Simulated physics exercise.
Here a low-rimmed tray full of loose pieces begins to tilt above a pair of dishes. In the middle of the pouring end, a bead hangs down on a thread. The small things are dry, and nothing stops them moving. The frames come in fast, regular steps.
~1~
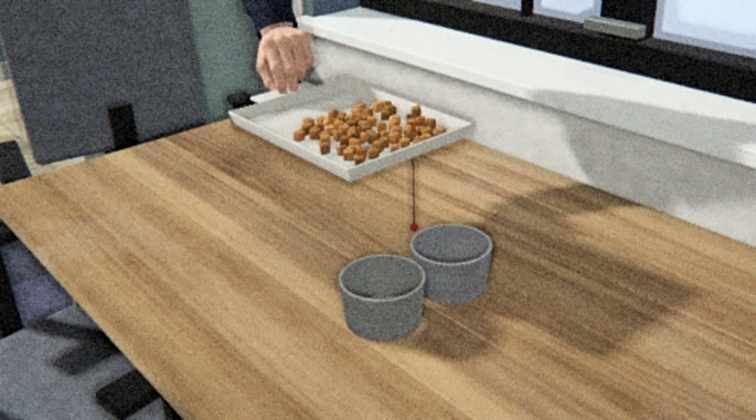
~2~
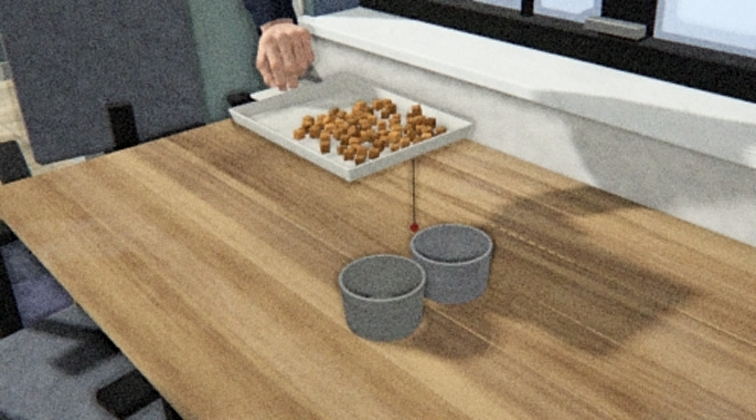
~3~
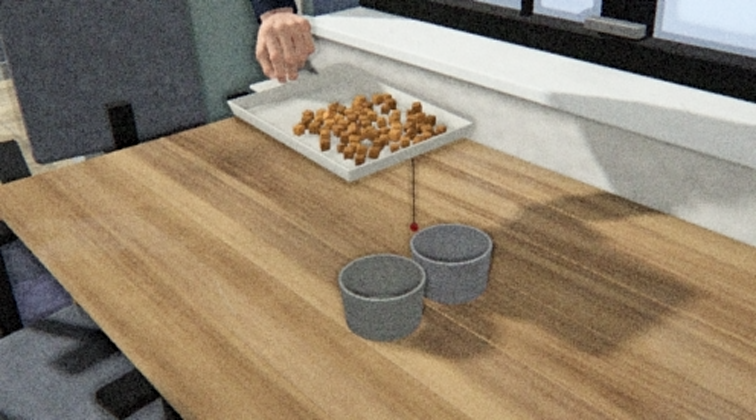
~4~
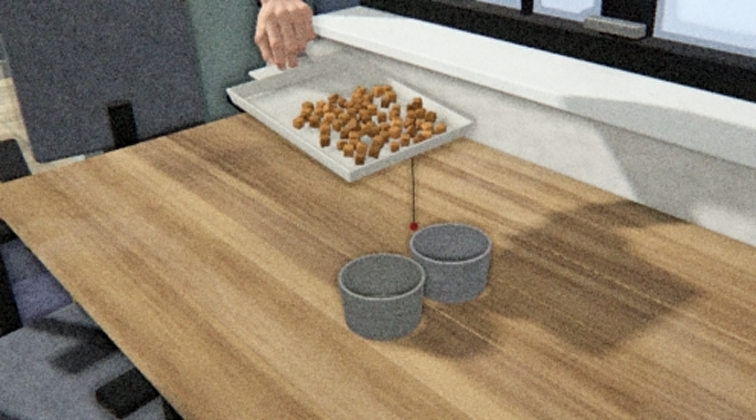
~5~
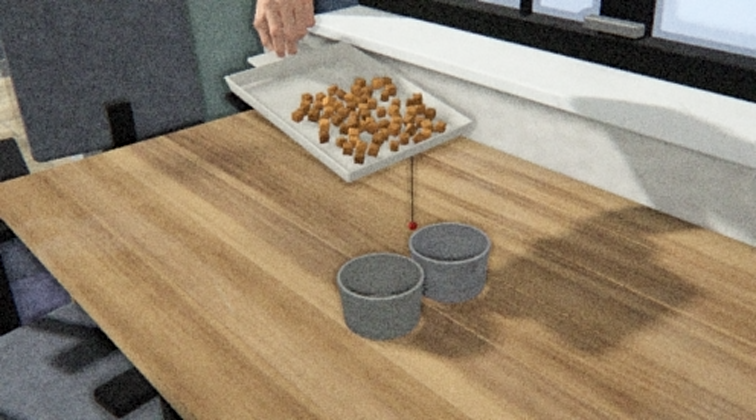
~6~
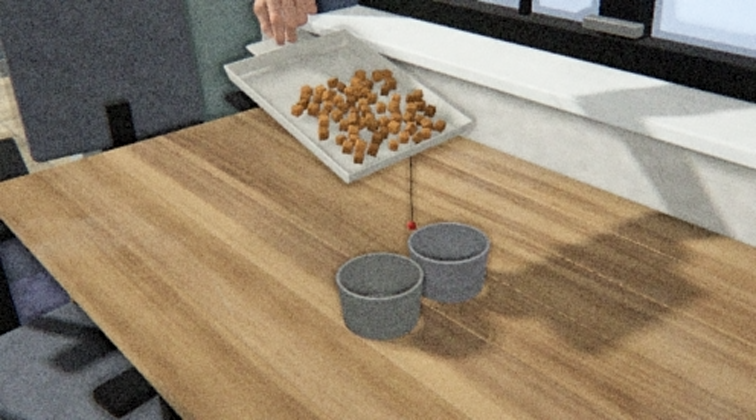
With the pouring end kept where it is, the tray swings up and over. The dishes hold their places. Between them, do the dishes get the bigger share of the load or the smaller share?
The bigger share.
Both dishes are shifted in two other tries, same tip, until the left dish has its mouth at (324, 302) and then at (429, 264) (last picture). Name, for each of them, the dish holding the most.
Right side first, Left side second.
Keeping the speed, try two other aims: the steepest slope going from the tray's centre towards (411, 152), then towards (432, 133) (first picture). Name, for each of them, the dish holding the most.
The first try favours the right of the two, the second the right of the two.
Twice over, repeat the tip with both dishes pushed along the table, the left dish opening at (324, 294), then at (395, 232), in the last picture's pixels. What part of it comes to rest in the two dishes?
Trial 1 around 30 percent, trial 2 around 0 percent.
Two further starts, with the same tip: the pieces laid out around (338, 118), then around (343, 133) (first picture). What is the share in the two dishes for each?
Shares in turn: 70 % and 70 %.
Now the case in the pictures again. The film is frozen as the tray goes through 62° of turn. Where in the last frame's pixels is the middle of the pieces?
Look about (396, 127) in the last picture.
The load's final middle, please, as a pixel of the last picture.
Near (416, 305).
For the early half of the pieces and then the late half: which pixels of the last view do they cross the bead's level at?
The first part passes (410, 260); everything after passes (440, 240).
Shortly afterwards, tray tipped steeply; all but a few on the tray; only a few in the air.
Next, tray tipped past a quarter turn; all but a few on the tray; a little in the left dish; only a few in the right dish; only a few outside both; only a few in the air.
Some moments later, tray tipped past a quarter turn; near a third in the left dish; near a quarter in the right dish; near a third outside both.
In the end, tray tipped past a quarter turn; near a third in the left dish; near a quarter in the right dish; near a third outside both.
